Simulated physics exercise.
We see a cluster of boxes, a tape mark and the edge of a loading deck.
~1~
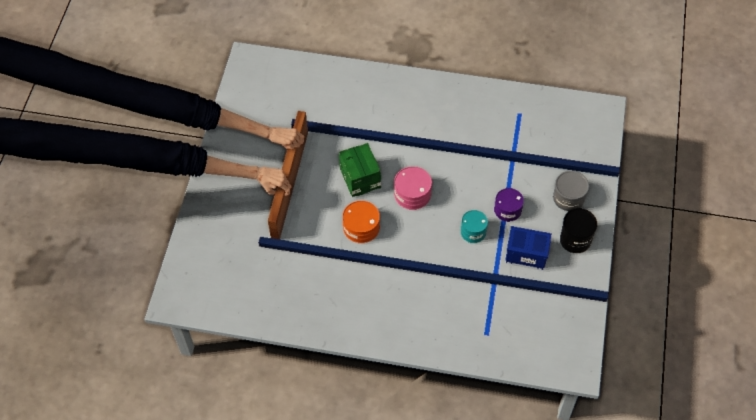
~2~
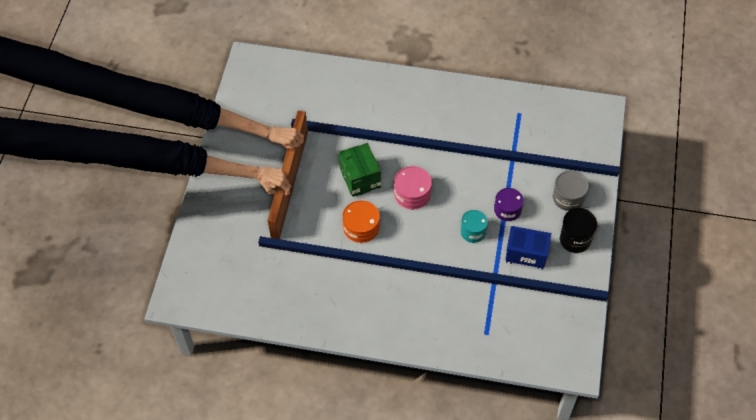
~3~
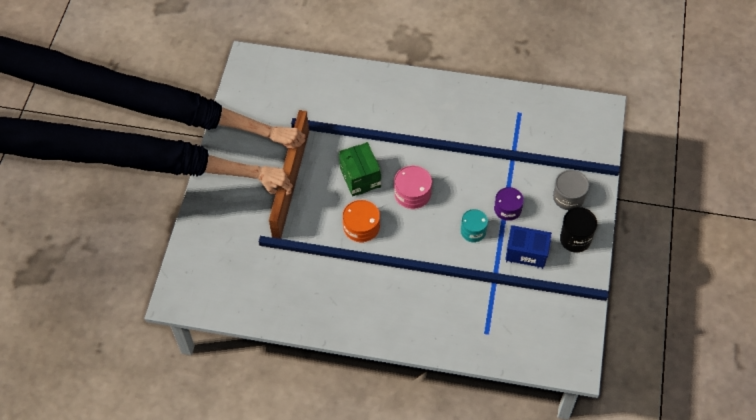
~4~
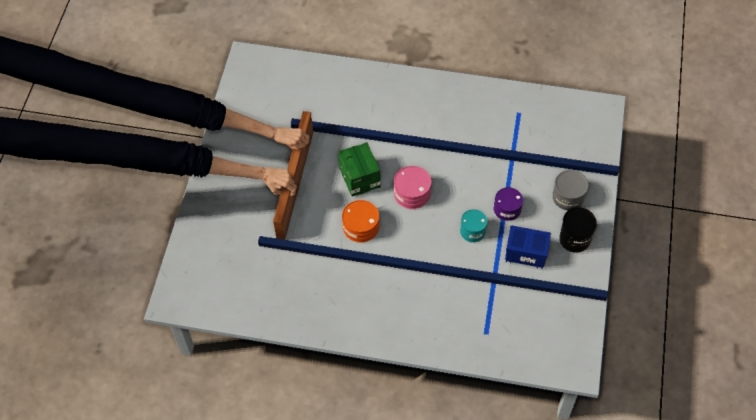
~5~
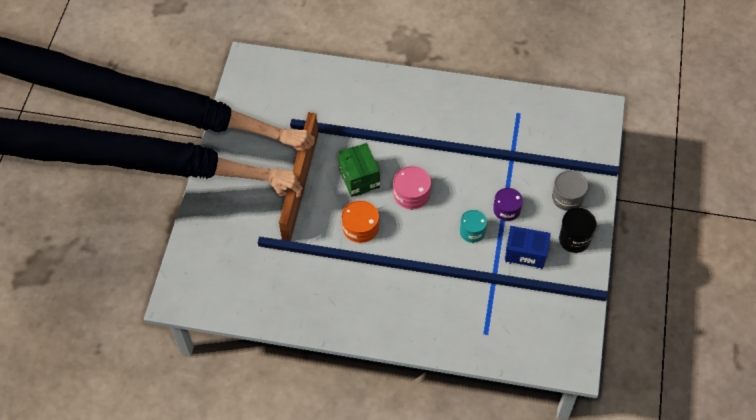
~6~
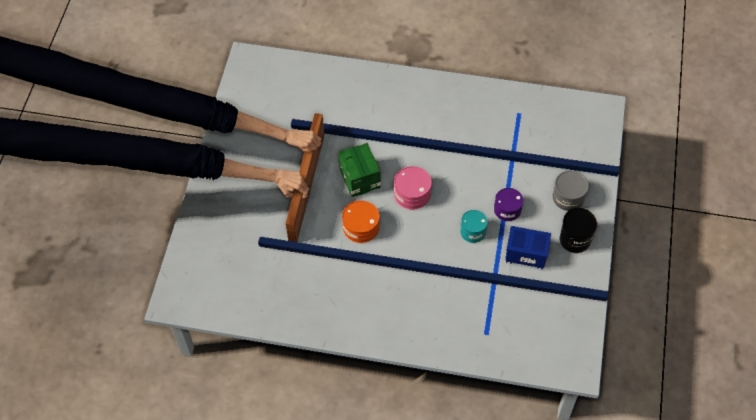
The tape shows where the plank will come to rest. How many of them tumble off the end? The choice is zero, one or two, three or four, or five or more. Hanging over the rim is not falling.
Here the number that fall off is zero.
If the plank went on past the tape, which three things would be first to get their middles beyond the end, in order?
They are the purple canister, the black pail, the blue tote.
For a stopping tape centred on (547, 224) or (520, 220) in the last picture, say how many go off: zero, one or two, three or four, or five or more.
One after another: One or two; none.
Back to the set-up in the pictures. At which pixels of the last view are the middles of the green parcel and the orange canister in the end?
First (523, 201), then (518, 247).
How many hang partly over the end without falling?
The number is 0.
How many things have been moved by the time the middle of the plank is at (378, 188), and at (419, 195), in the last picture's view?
The counts are 3 and 3.
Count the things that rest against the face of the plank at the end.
2 of them.
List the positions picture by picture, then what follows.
The first picture shows black pail (578, 231); grey pail (570, 191); blue tote (528, 248); plank (289, 175); tape (504, 218).
The second picture shows grey pail (570, 191); turquoise canister (474, 226).
The third picture shows blue tote (528, 247); plank (290, 174).
The fourth picture shows black pail (577, 230); pink canister (412, 187).
The fifth picture shows grey pail (570, 191); orange canister (360, 222).
The sixth picture shows black pail (578, 231); grey pail (570, 191); blue tote (528, 248); plank (306, 177); tape (504, 218).
A little later, none off yet; black pail at rest near (578, 231); grey pail at rest near (570, 191); blue tote at rest near (528, 248).
Next, none off yet; black pail at rest near (578, 231); grey pail at rest near (571, 191); blue tote shifted a little near (535, 251).
When it is over, the number that fall off is zero.
